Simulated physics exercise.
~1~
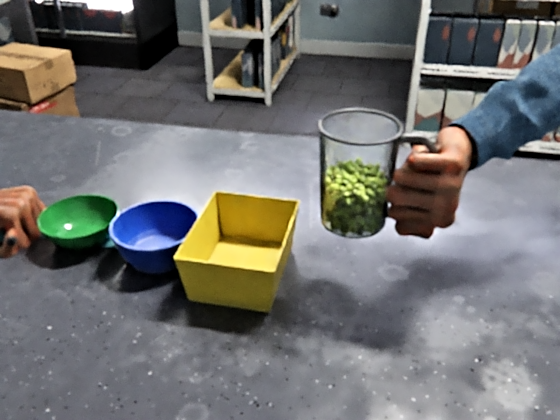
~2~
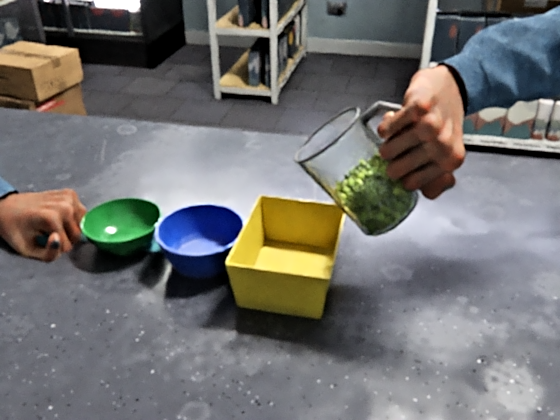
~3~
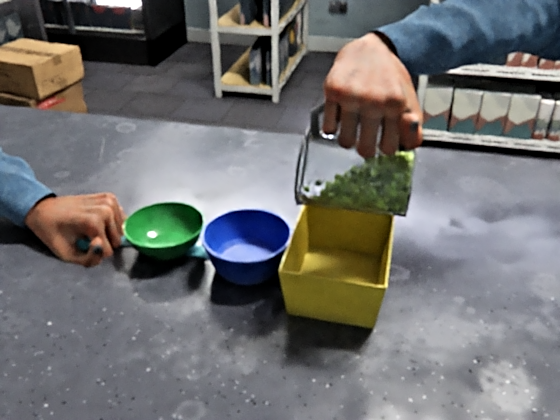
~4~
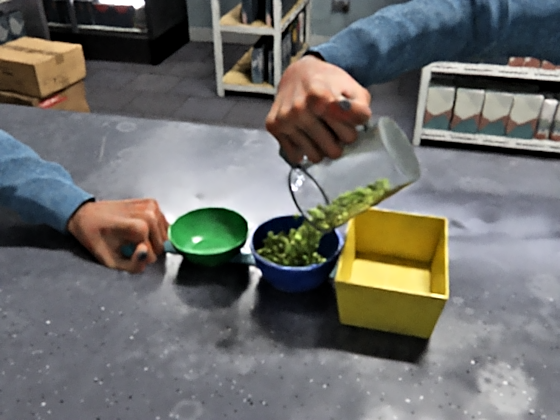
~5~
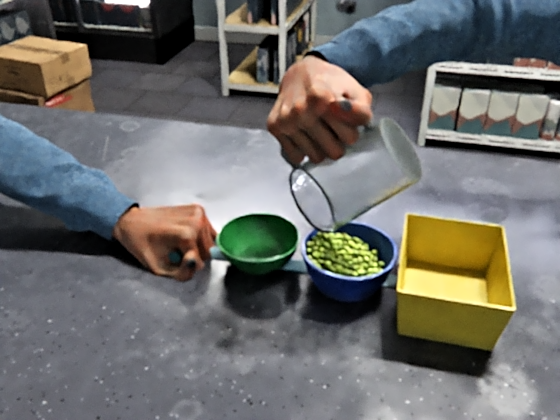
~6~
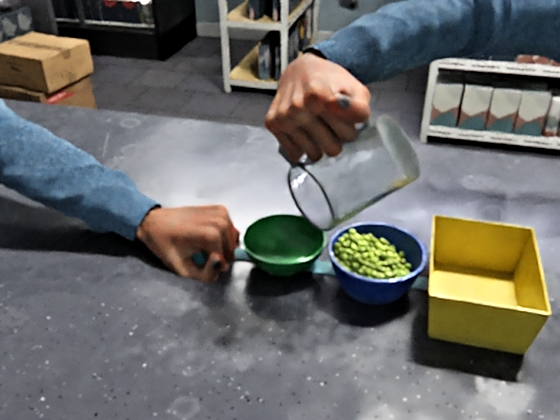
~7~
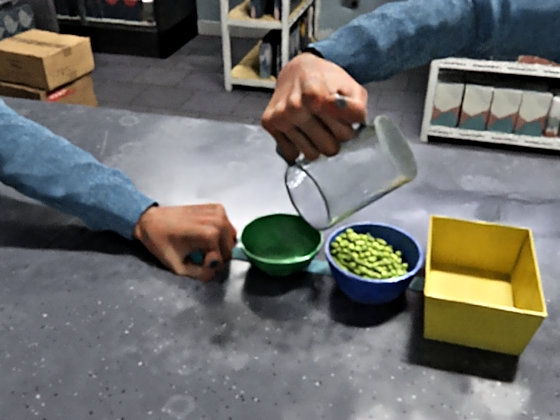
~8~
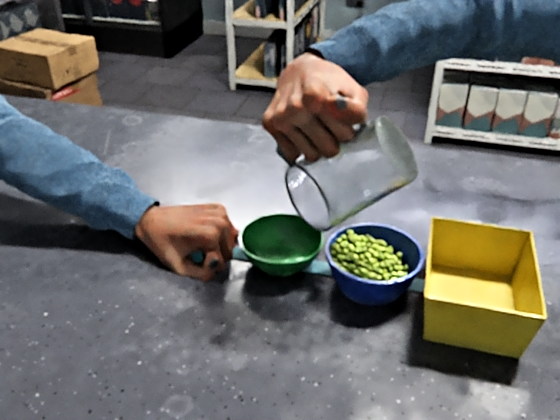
On a dark speckled tabletop, one hand slides a joined row of green bowl, blue bowl and yellow tin to the right while another tips a clear cup of green peas, which pour into the blue bowl, leaving the other two empty as the row stops.
